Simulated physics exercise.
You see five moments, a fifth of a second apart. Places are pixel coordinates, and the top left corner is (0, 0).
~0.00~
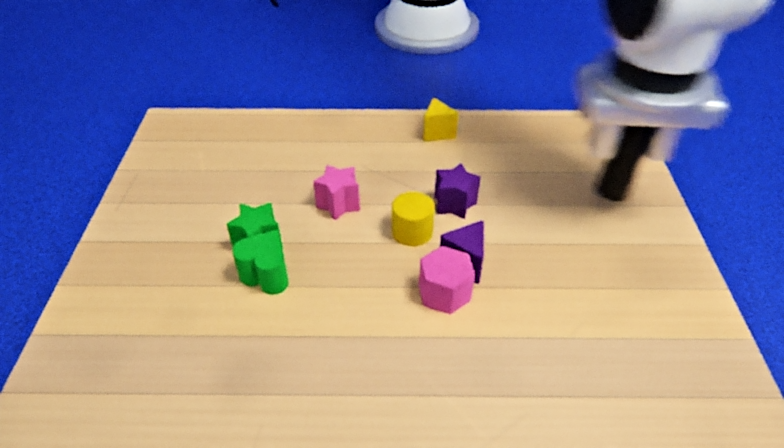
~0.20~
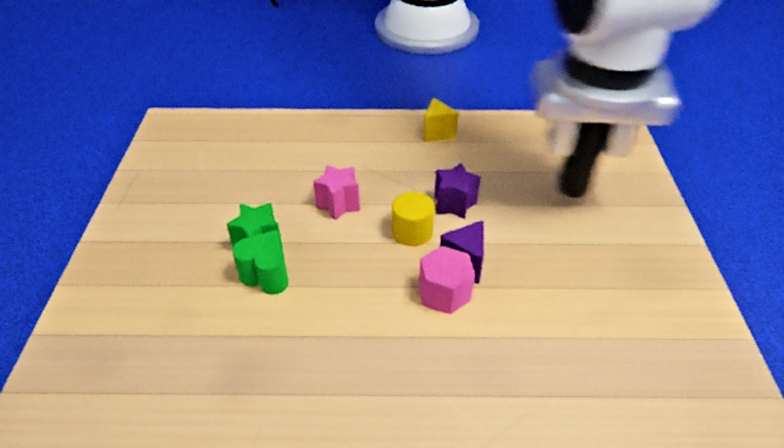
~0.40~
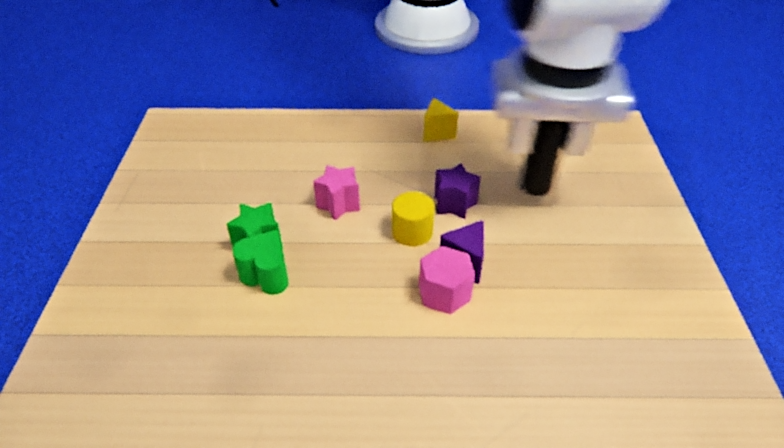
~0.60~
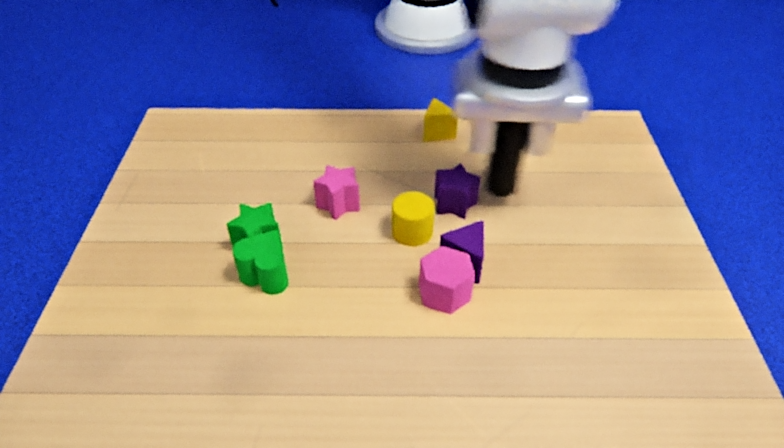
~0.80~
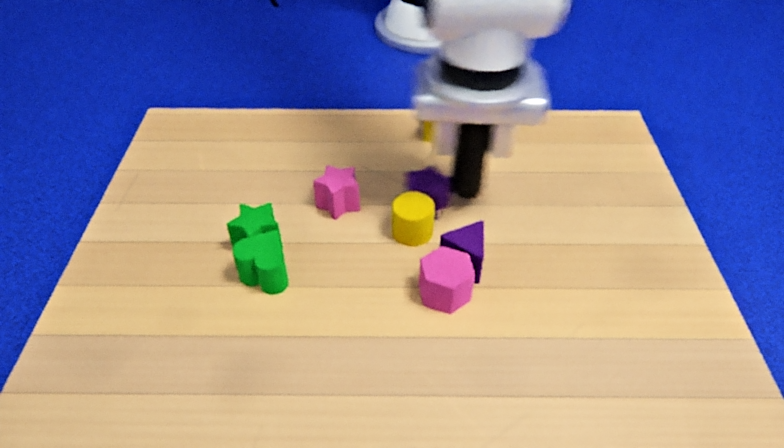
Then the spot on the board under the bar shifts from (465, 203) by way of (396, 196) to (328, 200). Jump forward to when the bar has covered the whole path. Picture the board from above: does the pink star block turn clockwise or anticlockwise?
From above, the pink star block will be seen to turn clockwise.
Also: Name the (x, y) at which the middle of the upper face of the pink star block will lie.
The answer is (296, 186).
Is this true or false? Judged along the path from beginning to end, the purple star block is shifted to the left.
True - the claim holds.
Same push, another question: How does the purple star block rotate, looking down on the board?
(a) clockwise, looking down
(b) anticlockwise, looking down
b: Anticlockwise, looking down.
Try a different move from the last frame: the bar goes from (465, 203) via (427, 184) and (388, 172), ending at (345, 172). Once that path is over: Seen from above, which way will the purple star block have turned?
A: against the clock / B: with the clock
I choose A.
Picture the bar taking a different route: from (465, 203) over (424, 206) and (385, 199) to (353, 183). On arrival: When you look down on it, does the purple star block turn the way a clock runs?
No, that is not how it ends up.
On the path given first. One third of the way, bar at (419, 183); purple star block at (390, 179), turned 55° anticlockwise.
Two thirds of the way, bar at (371, 182); pink star block at (316, 181), turned 30° clockwise; purple star block at (353, 188), turned 95° anticlockwise.
At the end, bar at (326, 186); pink star block at (296, 186), turned 50° clockwise; yellow disc not moved; purple star block at (340, 195), turned 140° anticlockwise.
